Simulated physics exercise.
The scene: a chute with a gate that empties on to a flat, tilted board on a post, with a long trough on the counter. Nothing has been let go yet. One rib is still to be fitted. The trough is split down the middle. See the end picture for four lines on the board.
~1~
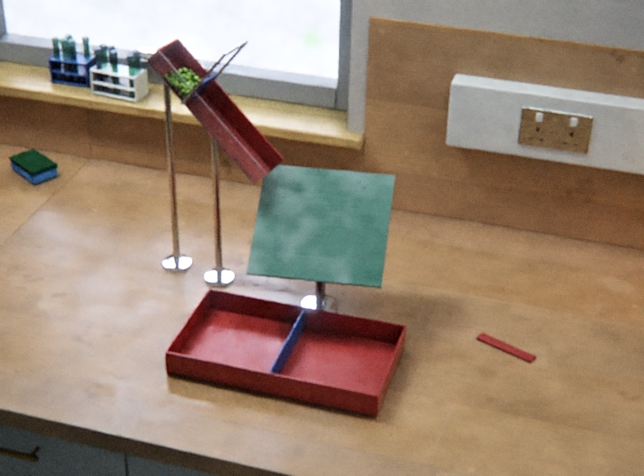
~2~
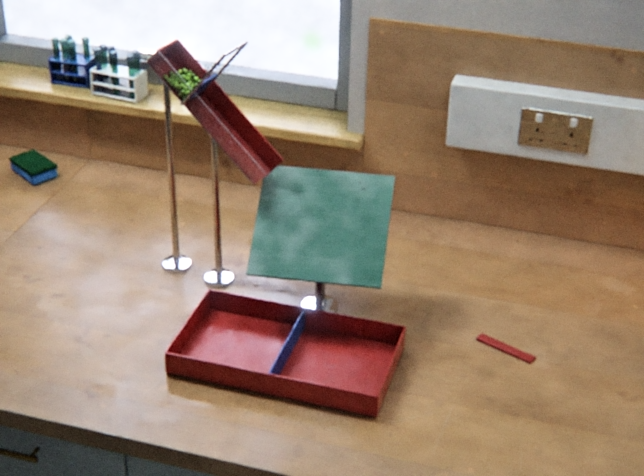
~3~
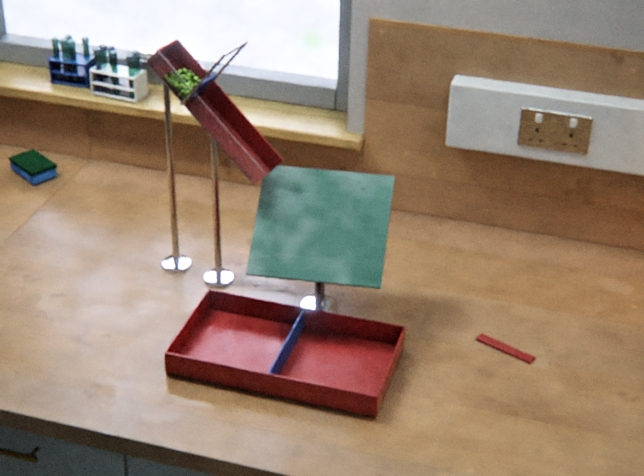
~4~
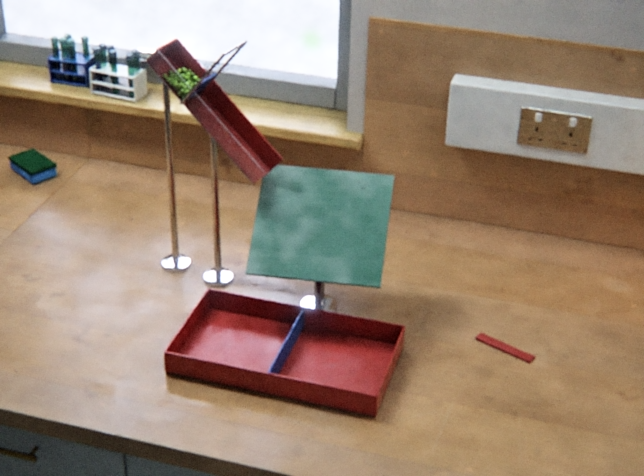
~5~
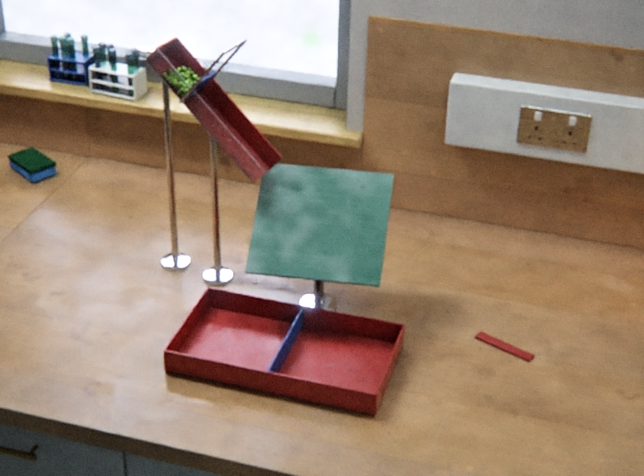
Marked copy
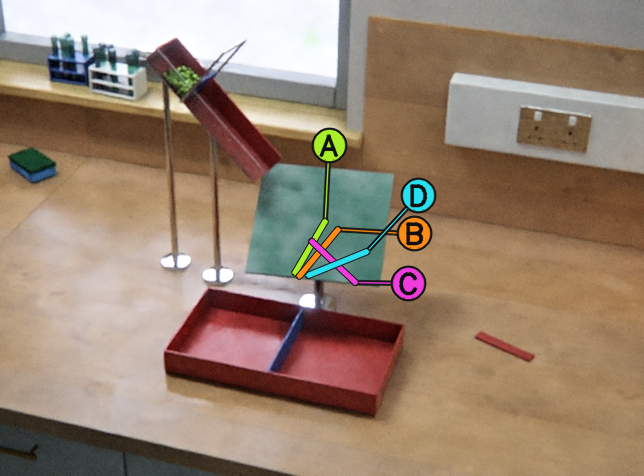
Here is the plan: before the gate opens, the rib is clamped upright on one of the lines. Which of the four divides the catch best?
It is D.
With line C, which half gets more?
Right.
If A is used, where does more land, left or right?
The left half.
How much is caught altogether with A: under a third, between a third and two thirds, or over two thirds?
Line A gives over two thirds.
On the marked copy, line A from (325, 221) to (295, 272); line B from (338, 229) to (299, 276); line C from (311, 241) to (355, 282); line D from (366, 251) to (308, 275).
If A is chosen, of what is caught, nearly all in the left half, a stray few in the right.
If B is chosen, of what is caught, nearly all in the left half, a small part in the right.
If C is chosen, of what is caught, a small part in the left half, nearly all in the right.
If D is chosen, of what is caught, about two thirds in the left half, about a third in the right.
